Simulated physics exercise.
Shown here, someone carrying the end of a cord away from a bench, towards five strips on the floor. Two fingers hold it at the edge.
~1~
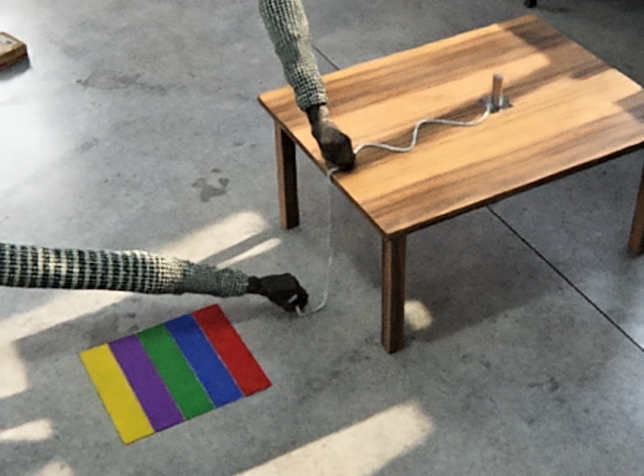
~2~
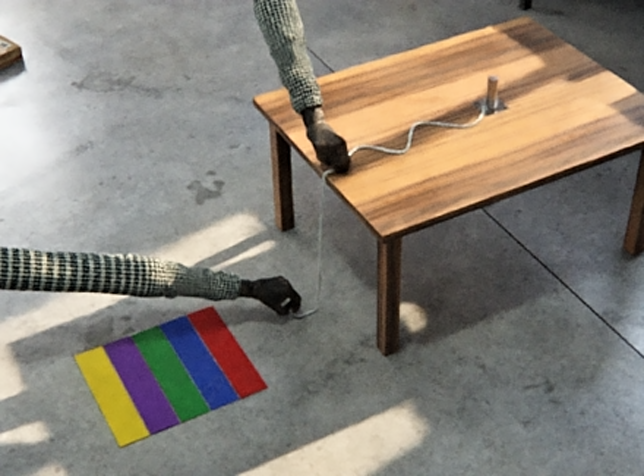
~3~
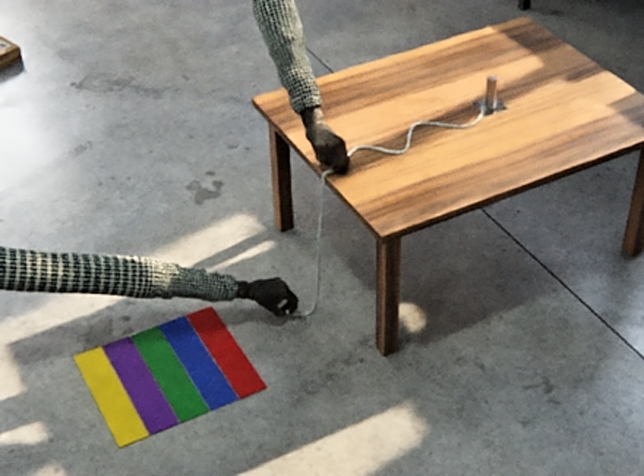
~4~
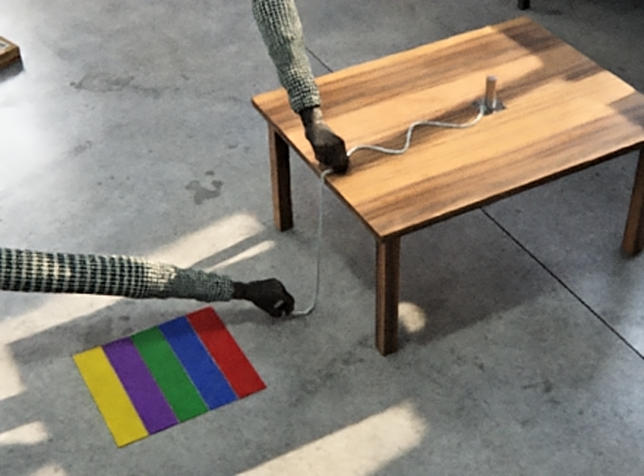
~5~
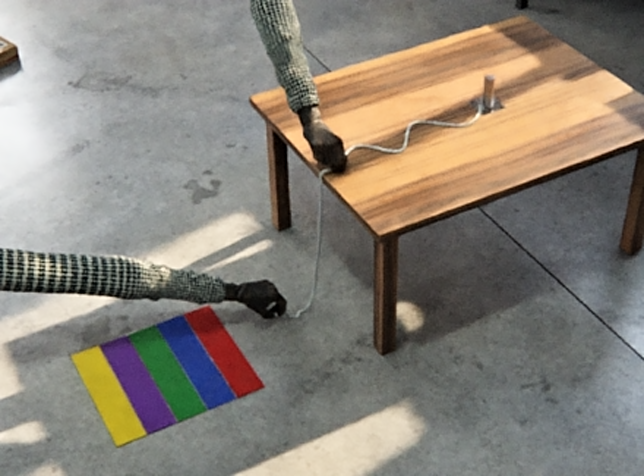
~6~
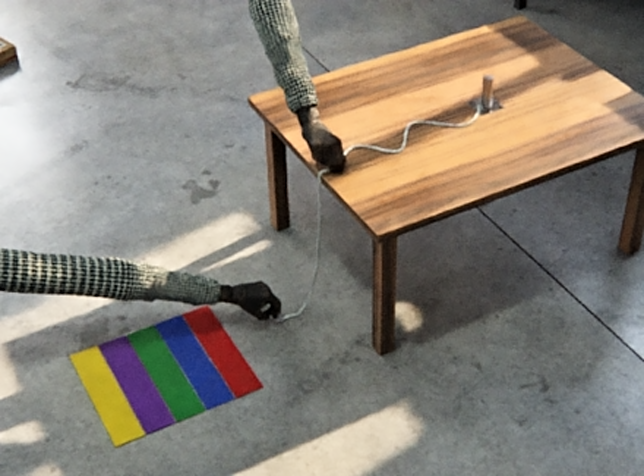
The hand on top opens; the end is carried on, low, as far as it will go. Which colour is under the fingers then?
The end stops over the purple strip.
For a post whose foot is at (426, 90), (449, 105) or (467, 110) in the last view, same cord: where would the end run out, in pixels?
The places are (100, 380), (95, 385) and (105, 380).
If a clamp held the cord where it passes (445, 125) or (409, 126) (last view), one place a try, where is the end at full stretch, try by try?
About (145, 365) and (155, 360).
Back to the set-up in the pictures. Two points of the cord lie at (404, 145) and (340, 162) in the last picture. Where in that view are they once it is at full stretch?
At (373, 149), then (301, 191).
Soon after, end near (192, 346); over blue.
Then, end near (154, 361); over green.
At full stretch, end near (131, 369); over purple. It gets as far as the purple strip.
